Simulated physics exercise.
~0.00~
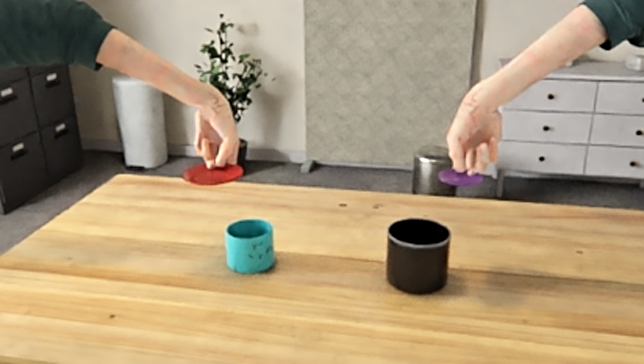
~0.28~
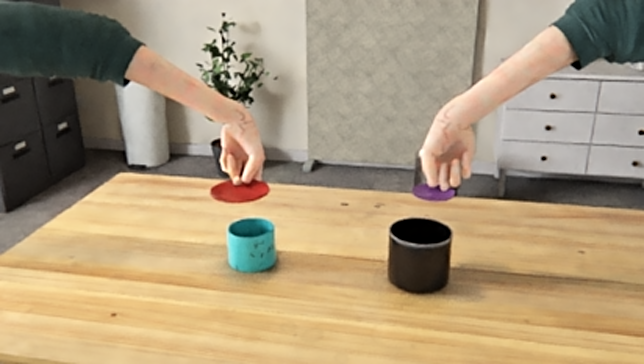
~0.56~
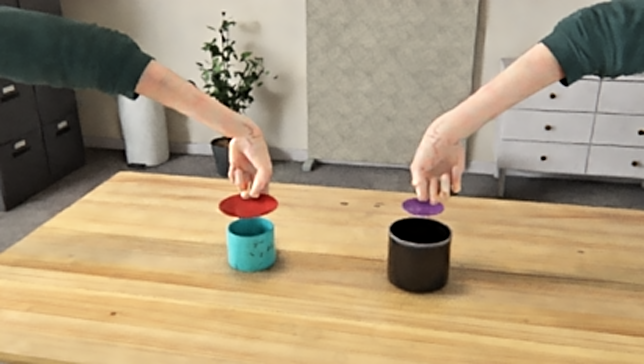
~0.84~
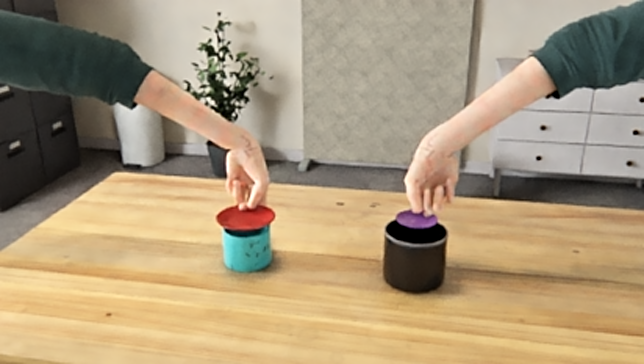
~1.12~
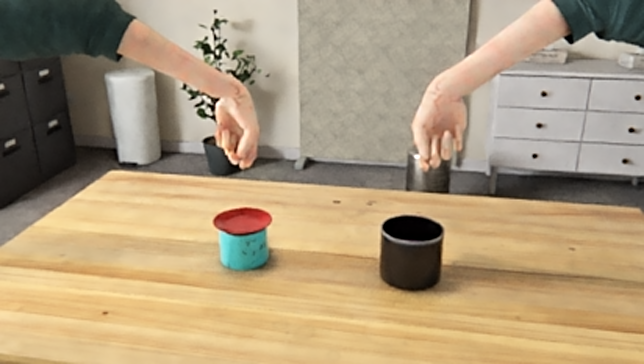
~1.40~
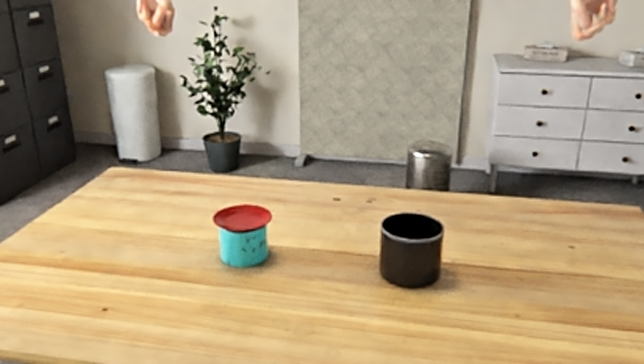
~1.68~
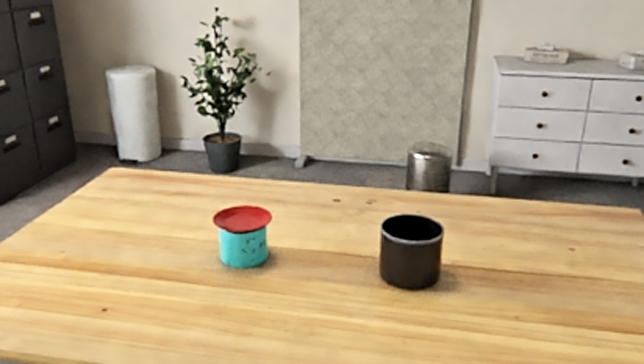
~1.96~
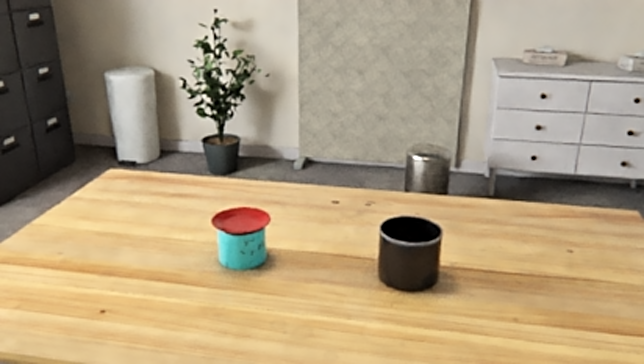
On a wooden table, two hands lower discs; the red covers its mug, the purple drops inside.
